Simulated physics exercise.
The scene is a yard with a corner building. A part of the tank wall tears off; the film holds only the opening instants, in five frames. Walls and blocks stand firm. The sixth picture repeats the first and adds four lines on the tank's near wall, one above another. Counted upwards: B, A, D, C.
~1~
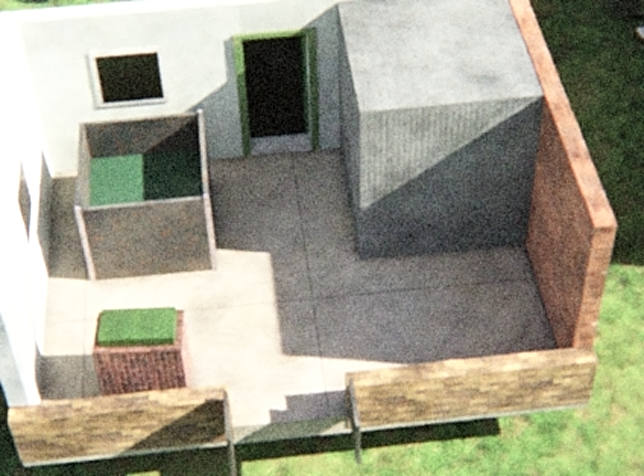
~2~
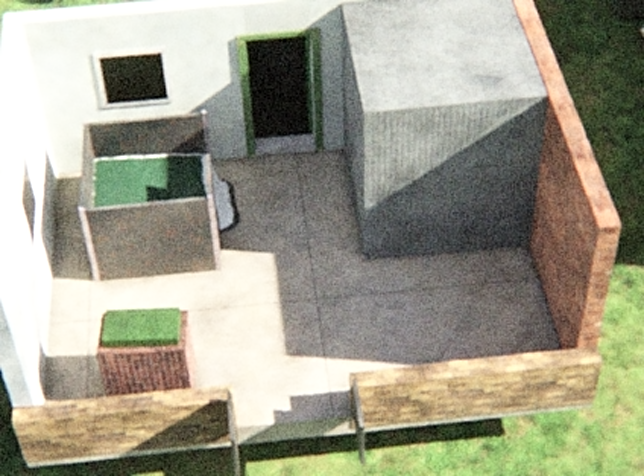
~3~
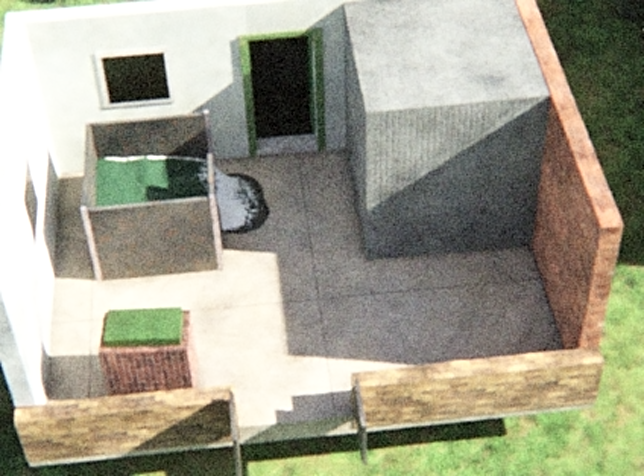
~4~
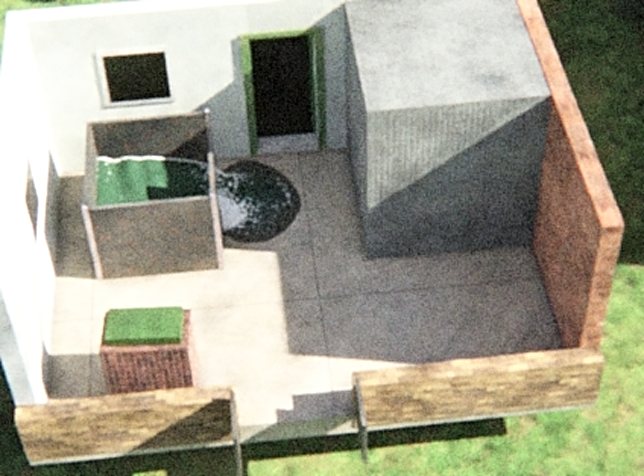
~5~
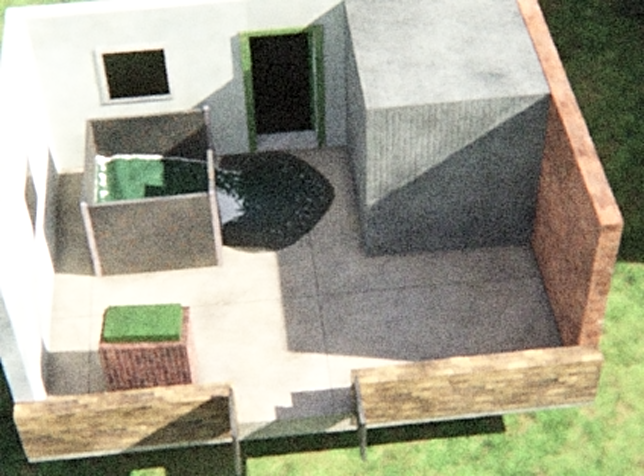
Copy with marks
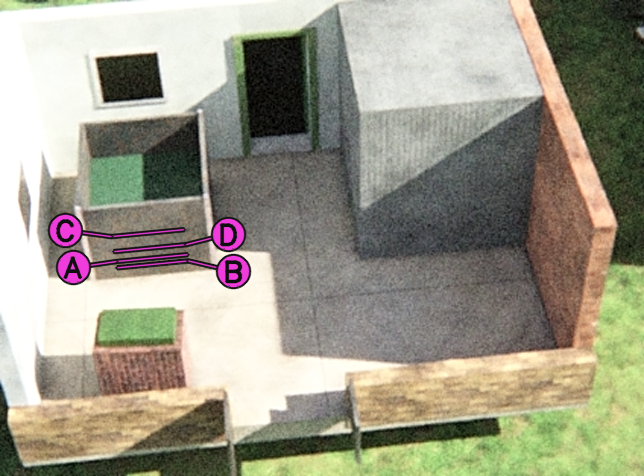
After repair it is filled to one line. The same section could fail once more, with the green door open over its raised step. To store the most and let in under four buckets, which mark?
It is A.
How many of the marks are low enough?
Two.
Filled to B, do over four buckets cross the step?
No, not at all.
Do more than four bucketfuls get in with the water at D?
Yes.
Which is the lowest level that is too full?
D it is.
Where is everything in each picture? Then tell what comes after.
In the first picture, water in the tank at rest, its middle at (147, 194); foot of the green doorway at (282, 153); open gate at (286, 375).
In the second picture, front seen at (226, 225), 1 % of the ground wet.
In the third picture, front seen at (258, 220), 3 % of the ground wet.
In the fourth picture, front seen at (295, 204), 6 % of the ground wet.
In the fifth picture, front seen at (327, 196), 12 % of the ground wet.
On the marked copy, A at (151, 258); B at (153, 264); C at (147, 233); D at (150, 248); from the bottom up B, A, D, C.
With A, a bucket or two gets in.
With B, nothing gets over.
With C, dozens of bucketfuls pour in.
With D, about 8 bucketfuls get in.
